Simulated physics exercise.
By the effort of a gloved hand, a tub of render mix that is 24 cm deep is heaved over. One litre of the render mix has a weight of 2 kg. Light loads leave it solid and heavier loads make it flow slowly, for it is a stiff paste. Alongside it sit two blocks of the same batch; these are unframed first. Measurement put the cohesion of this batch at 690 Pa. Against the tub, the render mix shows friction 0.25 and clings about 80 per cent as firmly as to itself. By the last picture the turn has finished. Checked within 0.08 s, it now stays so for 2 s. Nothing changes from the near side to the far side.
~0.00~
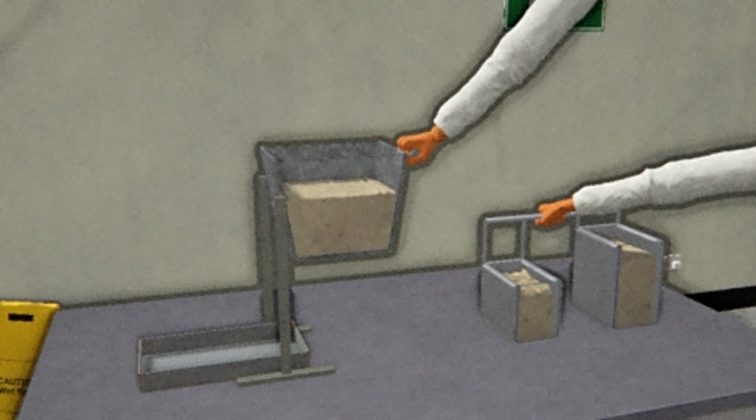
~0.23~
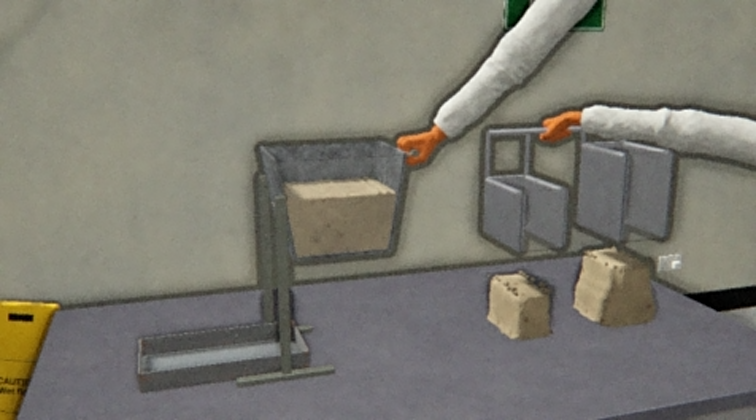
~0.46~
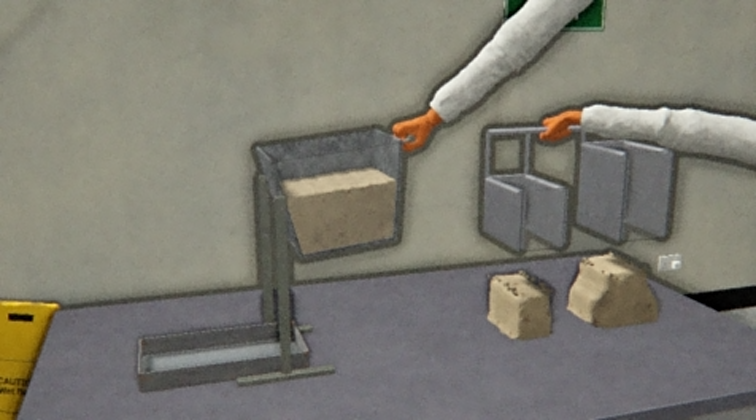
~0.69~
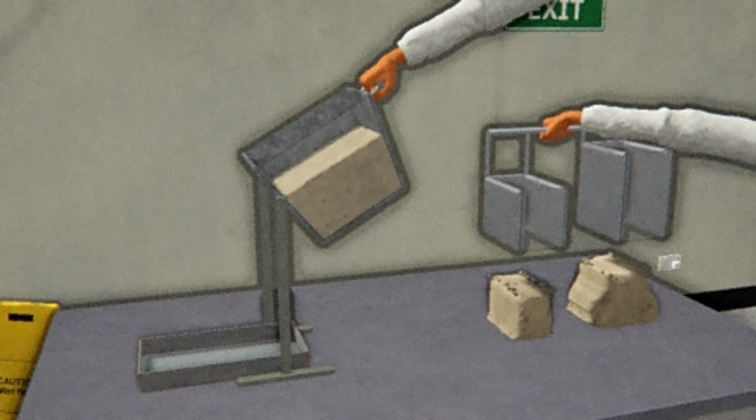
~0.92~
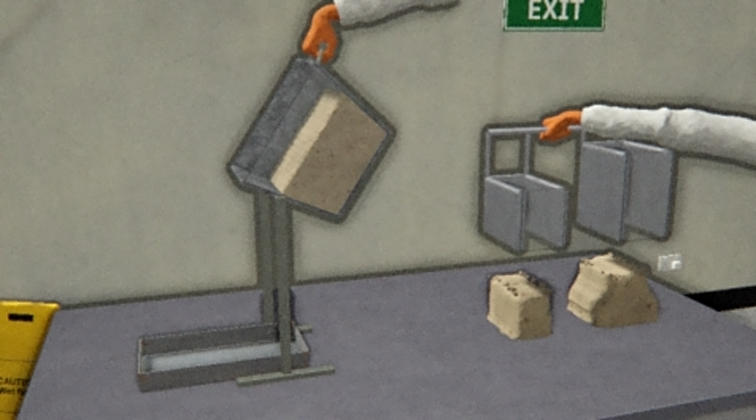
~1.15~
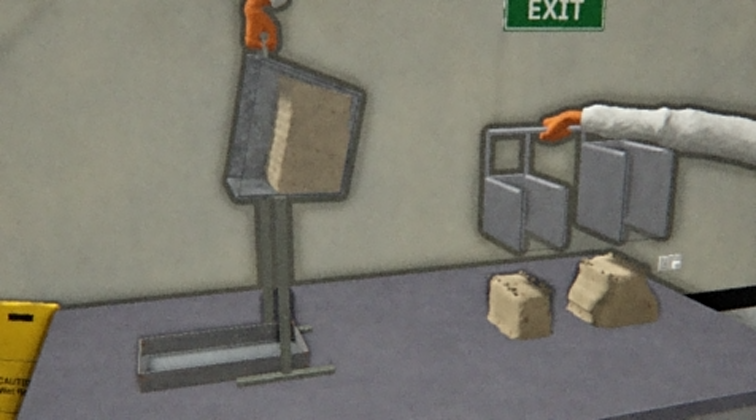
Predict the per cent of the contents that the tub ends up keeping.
The tub ends up keeping roughly 98 %.
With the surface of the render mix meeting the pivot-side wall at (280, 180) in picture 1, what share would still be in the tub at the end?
It would be close to 65 percent.
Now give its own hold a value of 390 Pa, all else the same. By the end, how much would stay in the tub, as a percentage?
I'd expect about 70 percent.
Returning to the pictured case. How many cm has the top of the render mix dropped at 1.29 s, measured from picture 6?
About 4 cm.
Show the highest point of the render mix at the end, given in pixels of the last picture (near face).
Looking at the last picture, I'd put it at about (310, 123).
After 1.29 s, the tub is at 78 degrees and holds 100 %.
After 1.46 s, the tub is at 78 degrees and holds 100 %.
After 1.63 s, the tub is at 78 degrees and holds 98 %.
After 1.80 s, the tub is at 78 degrees and holds 98 %.
After 3.15 s, at the end, the tub is at 78 degrees and holds 98 %.
